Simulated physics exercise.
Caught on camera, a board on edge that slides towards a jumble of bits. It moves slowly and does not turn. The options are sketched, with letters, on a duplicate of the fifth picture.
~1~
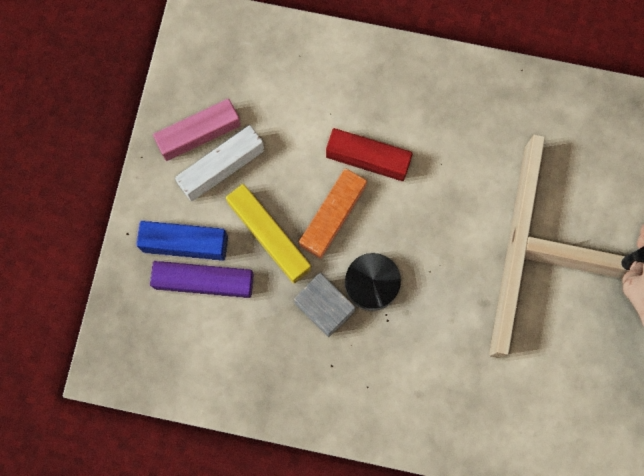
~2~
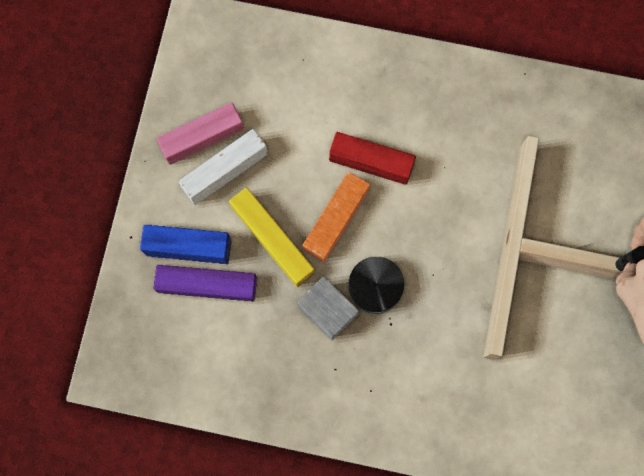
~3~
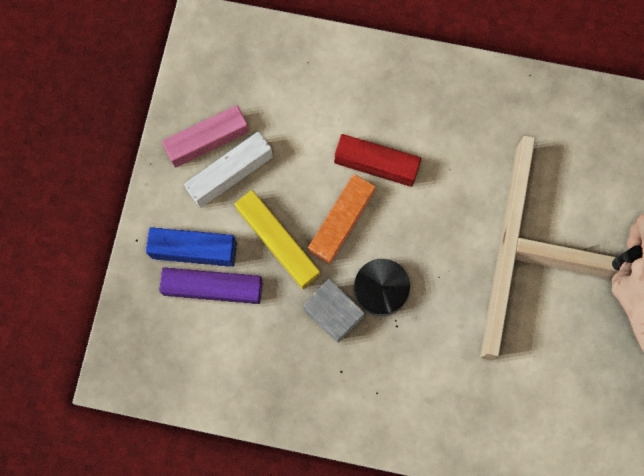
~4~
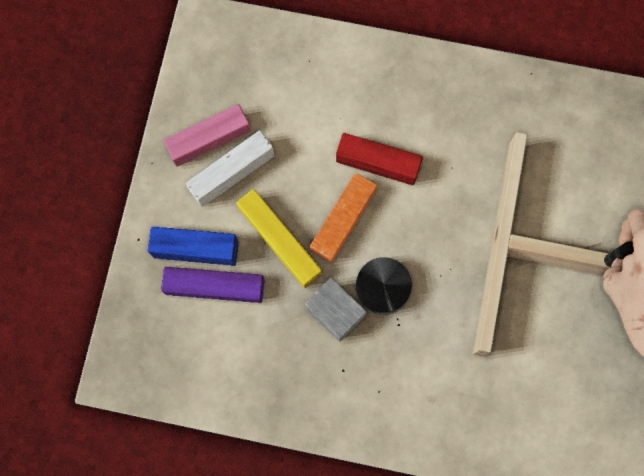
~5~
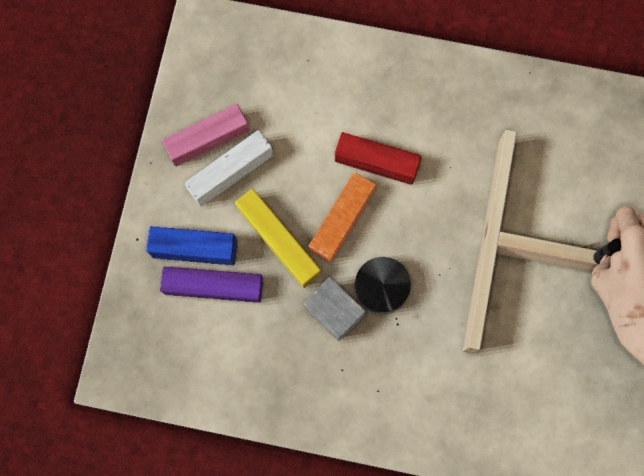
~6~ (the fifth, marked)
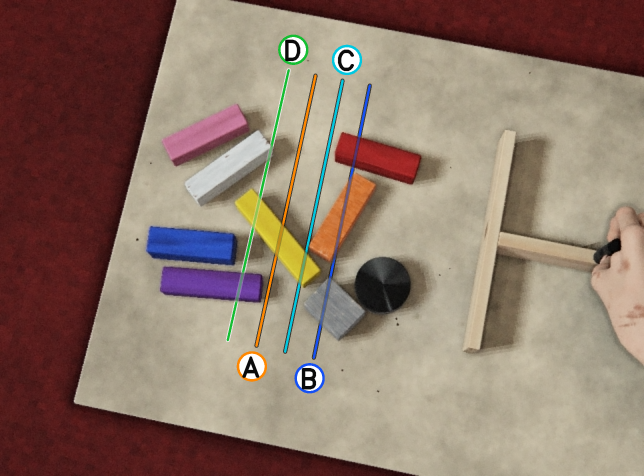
In this clip, a hand at the right holds the handle of an upright wooden board and slides it slowly leftward across a mottled surface, while the coloured bars, grey block and black round piece stay in place.
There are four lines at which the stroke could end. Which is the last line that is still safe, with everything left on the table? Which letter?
It can go as far as D.
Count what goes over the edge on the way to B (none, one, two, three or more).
The count is none.
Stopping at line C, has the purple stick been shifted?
By then, yes.
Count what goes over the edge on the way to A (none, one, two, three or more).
By then, none.
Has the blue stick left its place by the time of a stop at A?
Yes.
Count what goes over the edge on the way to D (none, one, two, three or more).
In all, none.
On the marked copy, A at (287, 206); B at (343, 217); C at (315, 212); D at (259, 201).
Following D. Soon after the start, board (408, 220); grey block (328, 313); red stick (369, 159).
Later, board (324, 204); purple stick (174, 289); blue stick (186, 246).
In the end, board (262, 191); blue stick (129, 225); purple stick (117, 289); nothing has fallen.
As for the rest, A is safe but short; B is safe but short; C is safe but short.
